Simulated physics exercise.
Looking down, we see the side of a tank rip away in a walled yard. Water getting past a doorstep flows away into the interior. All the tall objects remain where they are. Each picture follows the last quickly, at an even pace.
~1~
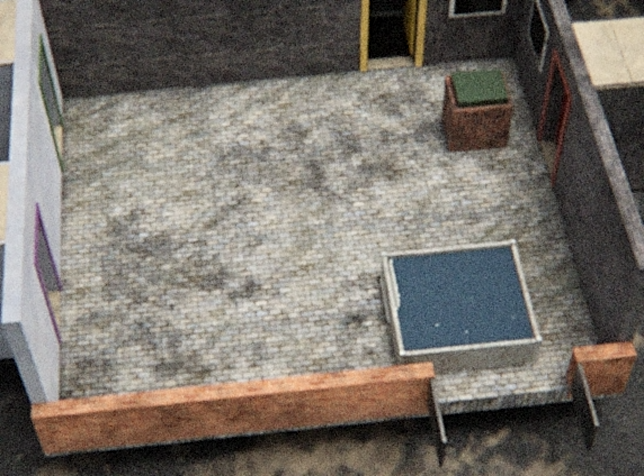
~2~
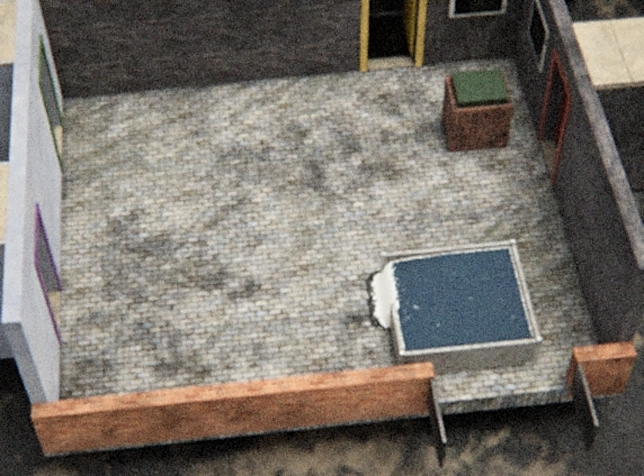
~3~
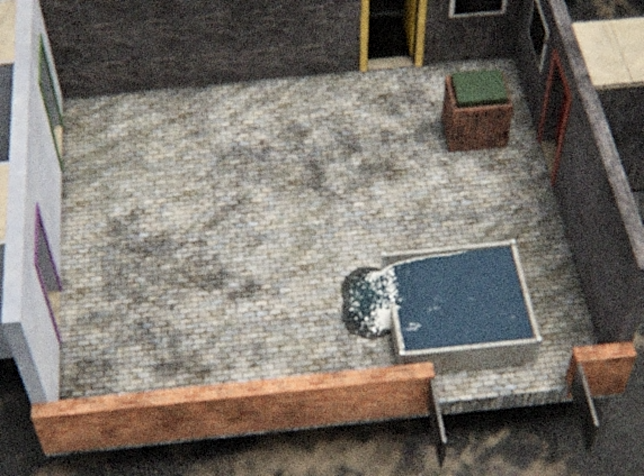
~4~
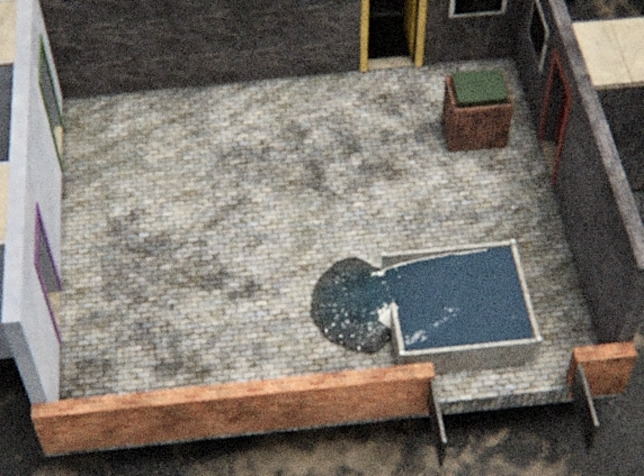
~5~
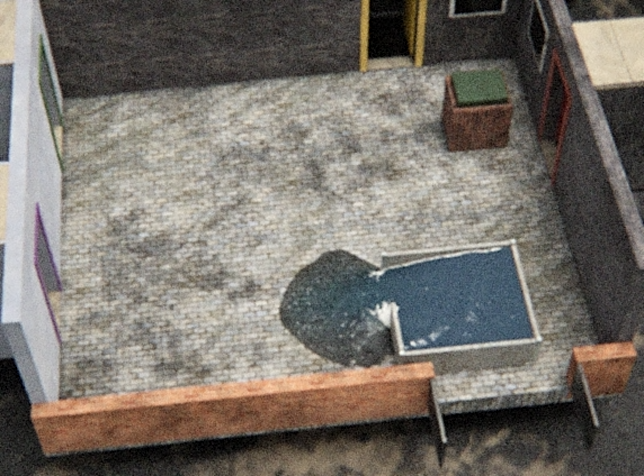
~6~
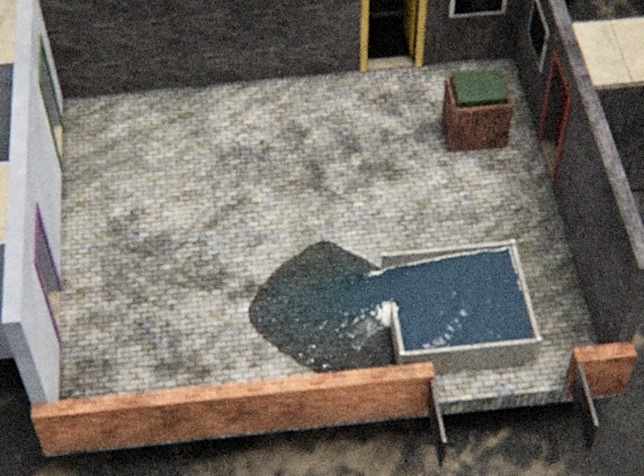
Walled paved yard seen from above, with water bursting through the left side of an open tank and spreading leftward in a dark pool.
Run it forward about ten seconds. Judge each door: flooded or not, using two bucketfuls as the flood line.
The yellow door is not flooded. The purple door is flooded. The red door is not flooded. The green door is not flooded.
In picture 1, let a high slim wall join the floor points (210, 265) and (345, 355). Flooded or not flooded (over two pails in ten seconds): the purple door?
Result: Purple remains below the limit.
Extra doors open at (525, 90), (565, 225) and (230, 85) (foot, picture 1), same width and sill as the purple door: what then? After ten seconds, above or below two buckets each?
First stays short of it, second stays short of it, third stays short of it.
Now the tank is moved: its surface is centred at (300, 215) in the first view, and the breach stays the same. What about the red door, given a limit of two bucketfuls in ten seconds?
Log: Red door misses the mark.
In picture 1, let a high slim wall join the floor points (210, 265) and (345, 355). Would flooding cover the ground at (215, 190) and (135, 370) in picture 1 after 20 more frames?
As listed: Awash, no water.
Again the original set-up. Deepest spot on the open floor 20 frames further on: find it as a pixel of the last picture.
At about (59, 430).
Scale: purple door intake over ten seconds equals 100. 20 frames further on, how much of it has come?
Share by then: 25 in a hundred.
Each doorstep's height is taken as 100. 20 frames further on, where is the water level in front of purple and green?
Some 350 percent and then some 0 percent.
A moment on, water covers 20 % of the floor; the yellow door not reached, the purple door not reached, the red door not reached, the green door not reached.
Next, water covers 35 % of the floor; the yellow door not reached, the purple door wet at the sill, nothing in, the red door not reached, the green door not reached.
Then, water covers 45 % of the floor; the yellow door not reached, the purple door over two buckets in, the red door not reached, the green door not reached.
Later, water covers 45 % of the floor; the yellow door not reached, the purple door far over two buckets in, the red door not reached, the green door wet at the sill, nothing in.
In the end, water covers 50 % of the floor; the yellow door not reached, the purple door far over two buckets in, the red door not reached, the green door wet at the sill, nothing in.
